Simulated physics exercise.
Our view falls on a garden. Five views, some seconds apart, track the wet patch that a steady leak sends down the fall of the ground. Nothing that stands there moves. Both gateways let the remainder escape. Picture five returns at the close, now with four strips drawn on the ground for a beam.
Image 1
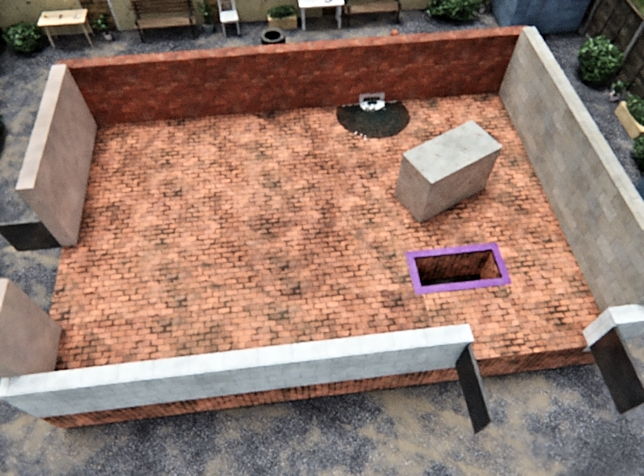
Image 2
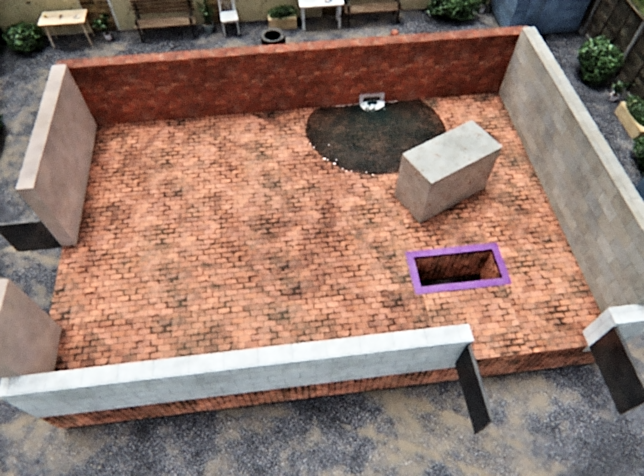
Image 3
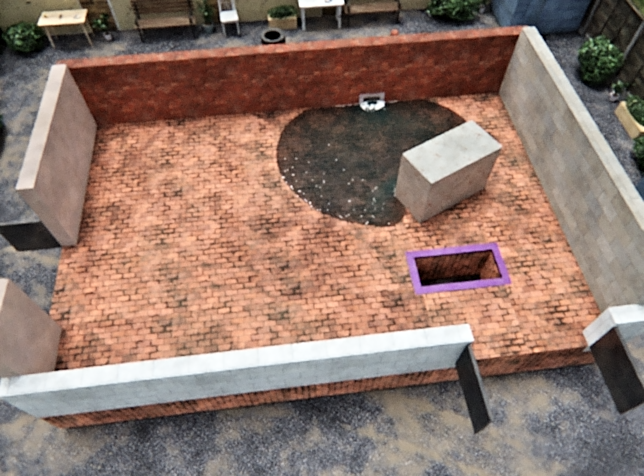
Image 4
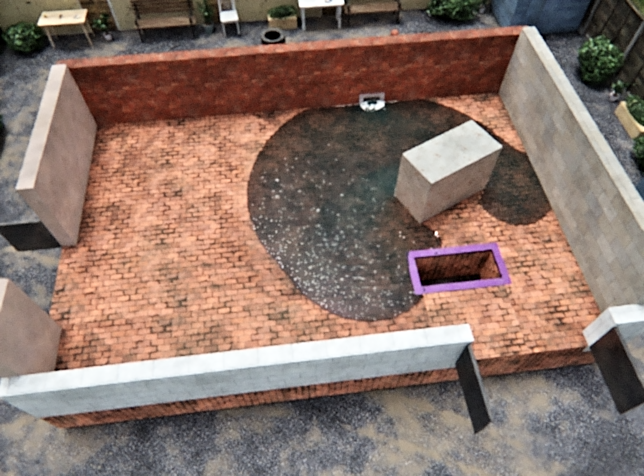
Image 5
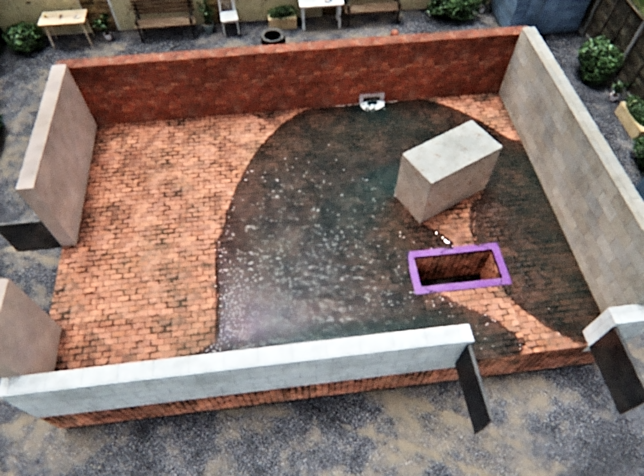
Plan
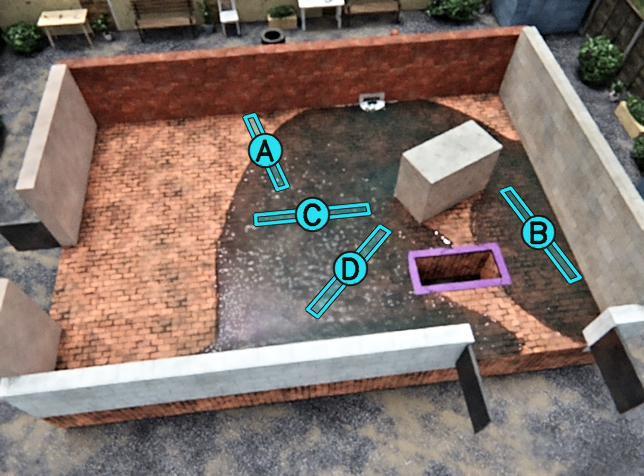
At first, a small dark wet patch lies by the outfall at the back wall of a walled brick yard in a garden. The water spreads forward and left, passes around both sides of a pale block, then reaches the purple-rimmed drain pit and the front wall, leaving the left side dry.
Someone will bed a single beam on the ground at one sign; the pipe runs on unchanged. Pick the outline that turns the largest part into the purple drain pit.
Place C.
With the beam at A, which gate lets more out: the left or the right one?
The right gate.
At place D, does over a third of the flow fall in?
No.
On the marked copy, A from (249, 116) to (282, 187); B from (506, 189) to (575, 279); C from (255, 219) to (368, 208); D from (312, 313) to (384, 229).
With A, about 18 % of the stream goes into the purple drain pit, about 75 % out by the gates.
With B, about 21 % of the stream goes into the purple drain pit, about 73 % out by the gates.
With C, about 28 % of the stream goes into the purple drain pit, about 66 % out by the gates.
With D, about 20 % of the stream goes into the purple drain pit, about 76 % out by the gates.
